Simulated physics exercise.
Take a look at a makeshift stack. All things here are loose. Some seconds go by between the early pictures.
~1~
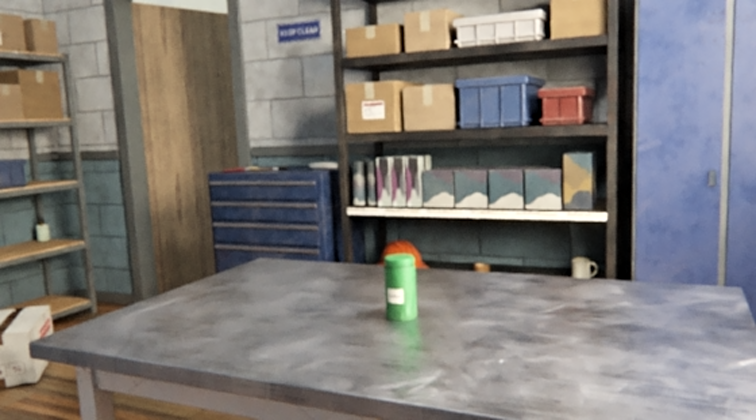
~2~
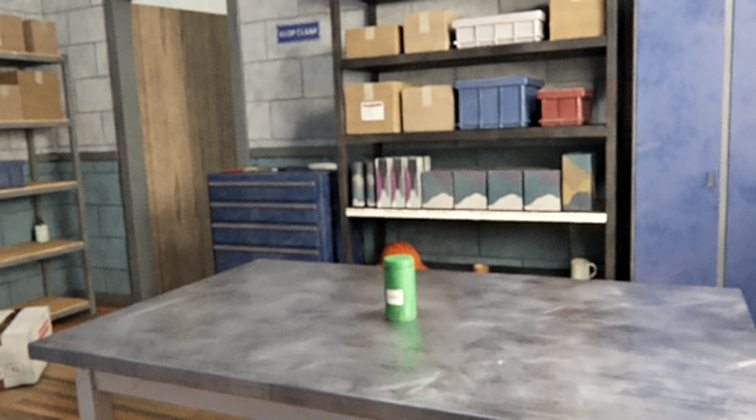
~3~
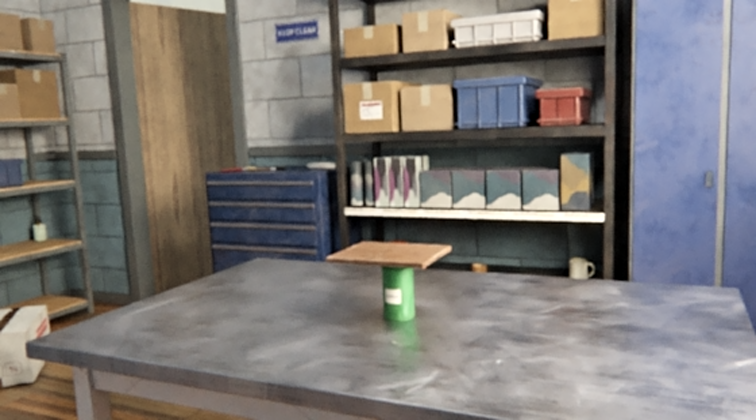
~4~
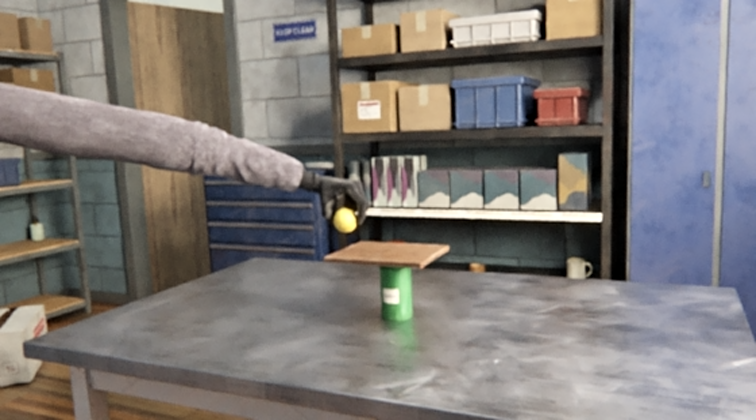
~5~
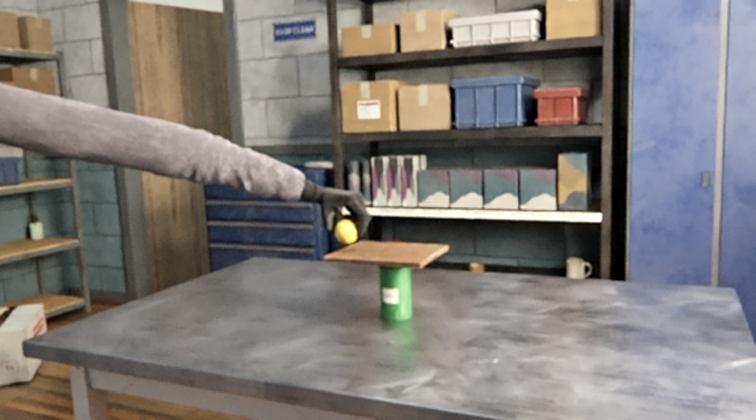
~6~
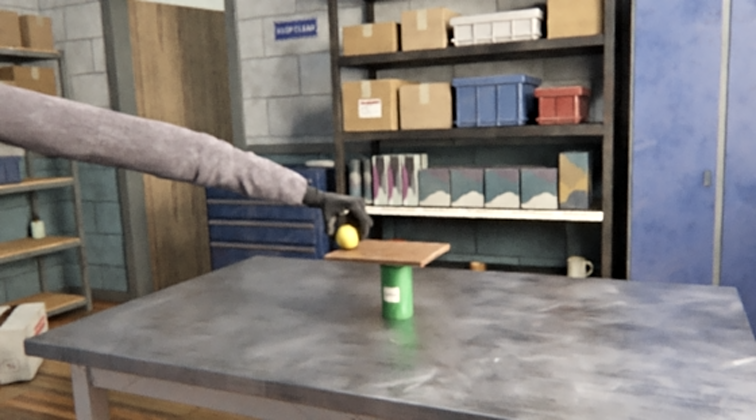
Gloved hand lowering a yellow lemon onto the left side of a brown board resting on a green can.
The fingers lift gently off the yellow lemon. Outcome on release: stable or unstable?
Unstable.
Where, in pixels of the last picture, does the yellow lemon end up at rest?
Roughly pixel (347, 301) in the last picture.
Then, 0.40 s later than the last frame, yellow lemon now fallen; brown lid on its side.
Then, 0.70 s later than the last frame, brown lid now fallen.
When it is over, fallen, brown lid and yellow lemon; green jar as before. End places, in pixels of the last picture, yellow lemon near (347, 301). The stack loses its balance.
